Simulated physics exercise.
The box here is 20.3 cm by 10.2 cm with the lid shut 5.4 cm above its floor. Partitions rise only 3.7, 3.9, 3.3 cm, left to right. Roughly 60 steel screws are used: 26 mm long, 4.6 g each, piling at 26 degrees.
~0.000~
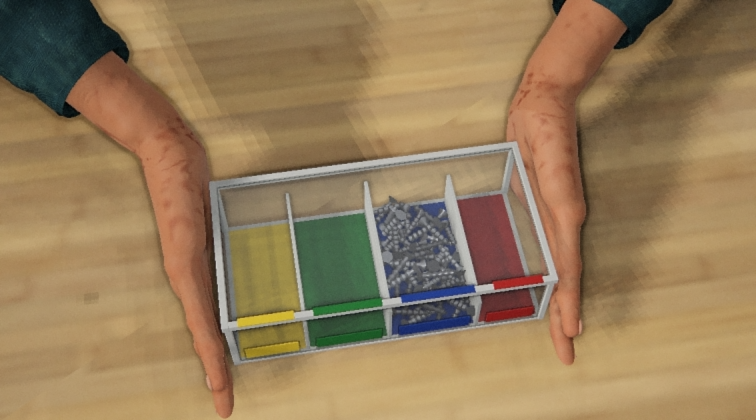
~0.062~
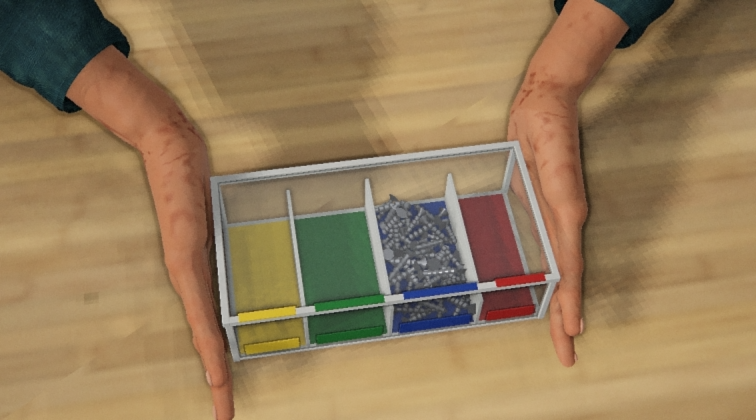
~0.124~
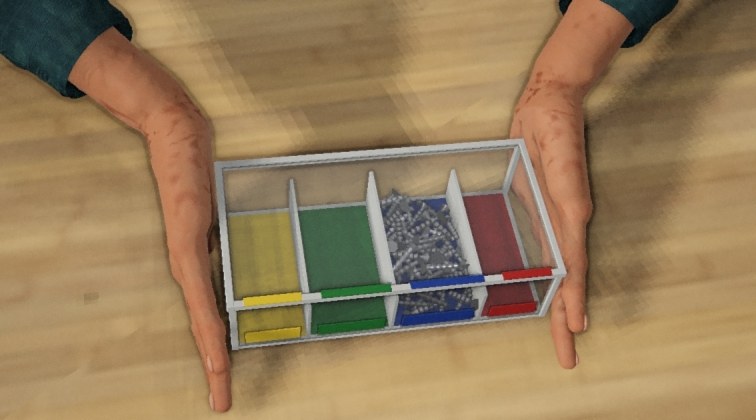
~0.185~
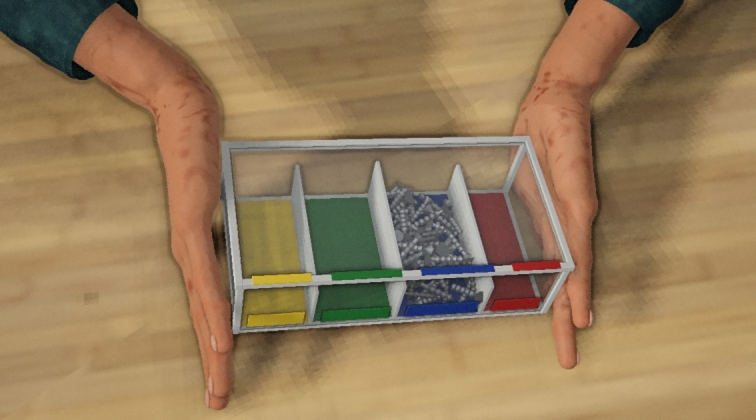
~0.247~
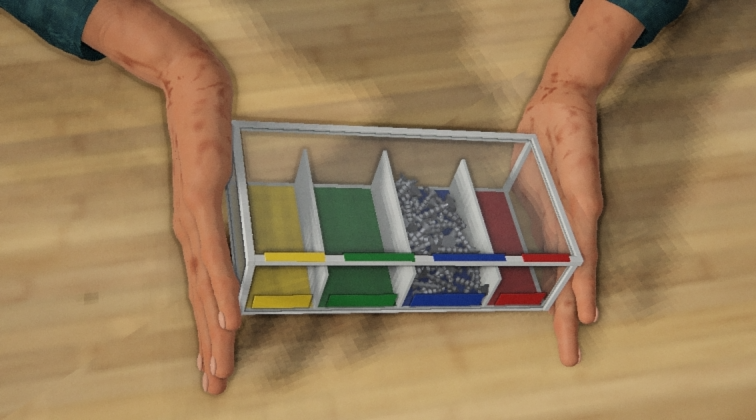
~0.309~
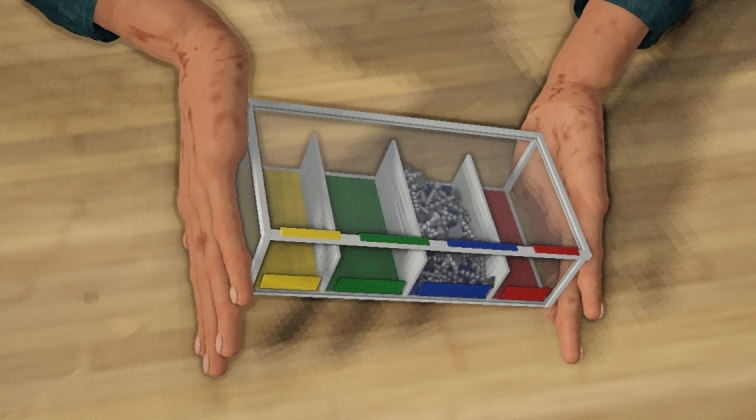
A clear lidded box with yellow, green, blue and red sections, screws piled in the blue one, sat level between two hands, which then tilted it steadily, raising its left side.
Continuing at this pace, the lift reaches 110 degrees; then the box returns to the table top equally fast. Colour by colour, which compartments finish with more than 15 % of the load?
Red compartment: Yes, blue compartment: Yes, green compartment: No, yellow compartment: No.
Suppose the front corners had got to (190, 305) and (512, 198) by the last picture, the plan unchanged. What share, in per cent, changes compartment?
That gives some 20 per cent.
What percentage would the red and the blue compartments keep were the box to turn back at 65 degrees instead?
Red: 0, blue: 100 (per cent).
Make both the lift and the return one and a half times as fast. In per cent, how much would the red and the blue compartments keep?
Result: Red = 80 %; blue = 20 %.
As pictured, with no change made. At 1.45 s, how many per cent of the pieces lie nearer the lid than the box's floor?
Something like 80 percent of the pieces.
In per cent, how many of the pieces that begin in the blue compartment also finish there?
My estimate is roughly 20 percent.
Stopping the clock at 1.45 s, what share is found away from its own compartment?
Roughly 50 percent.
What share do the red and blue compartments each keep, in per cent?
The red compartment ends with 75 per cent, the blue one with 25 per cent.
After 1.45 s, tilt 110 degrees; red 50 %, blue 50 %.
After 2.21 s, tilt 48 degrees; red 75 %, blue 25 %.
After 2.99 s, tilt 0 degrees; red 75 %, blue 25 %.
By 3.3 s all is still; red 75 %, blue 25 %, green 0 %, yellow 0 %.
